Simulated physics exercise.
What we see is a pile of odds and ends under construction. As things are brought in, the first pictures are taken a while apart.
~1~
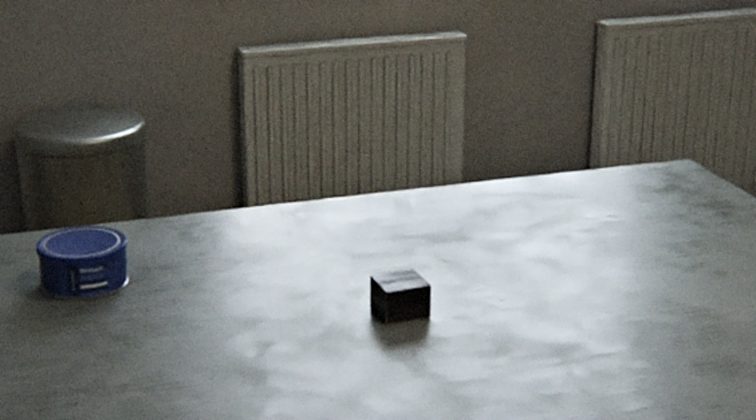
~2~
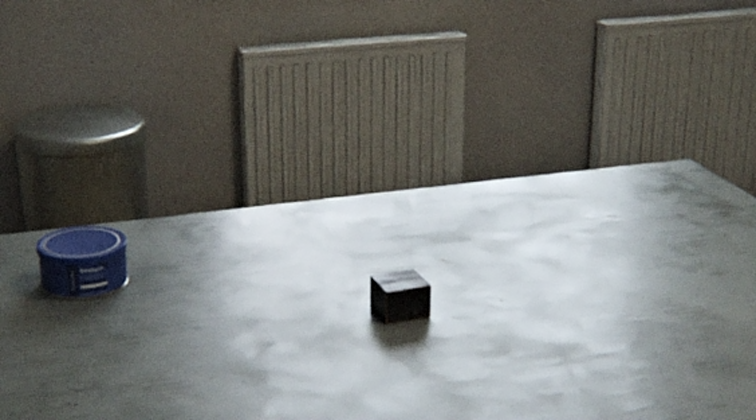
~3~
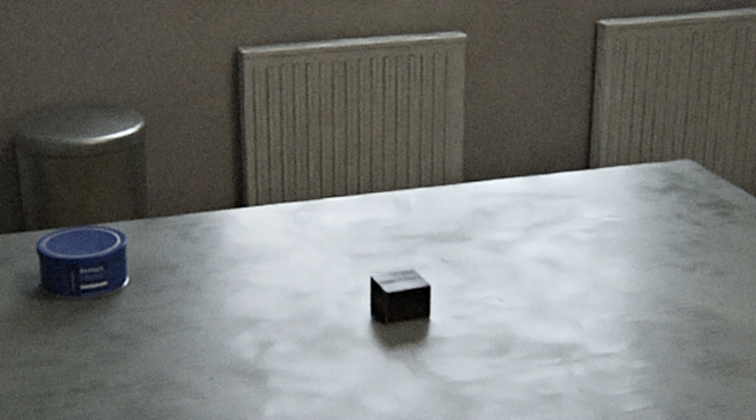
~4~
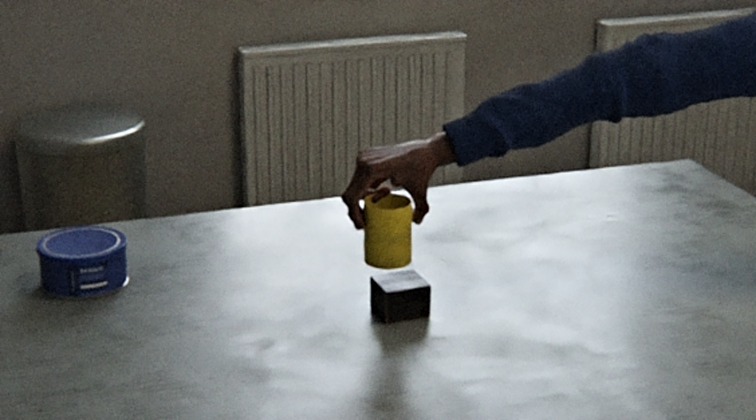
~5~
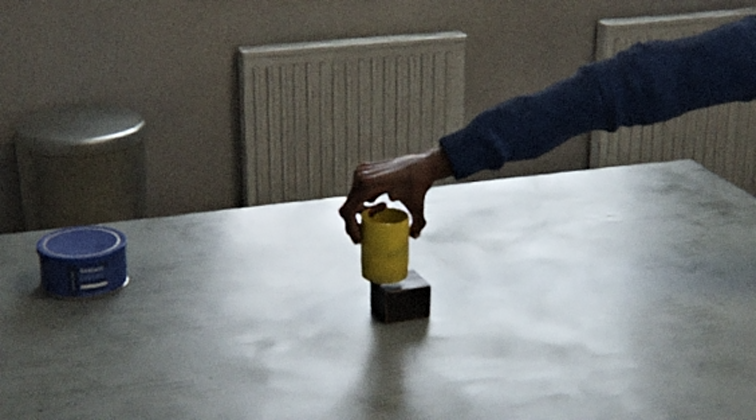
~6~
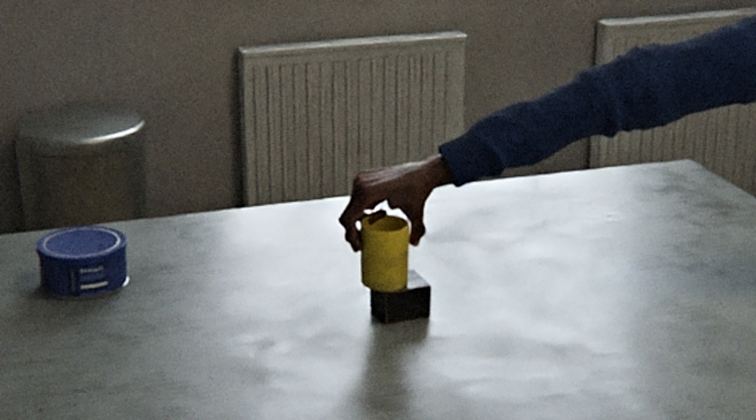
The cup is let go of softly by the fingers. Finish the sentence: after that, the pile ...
The pile stays as it was.
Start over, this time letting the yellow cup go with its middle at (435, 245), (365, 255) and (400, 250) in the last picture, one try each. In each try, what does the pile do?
The pile collapses in the first case, collapses in the second case and remains standing in the third case.
Then, 0.50 s past the last view, nothing moves.
Then, 1.30 s past the last view, yellow cup resting near (385, 253).
Finally, all 3 still in place. Final places as the last picture's camera would see them, yellow cup near (385, 253). The pile holds.
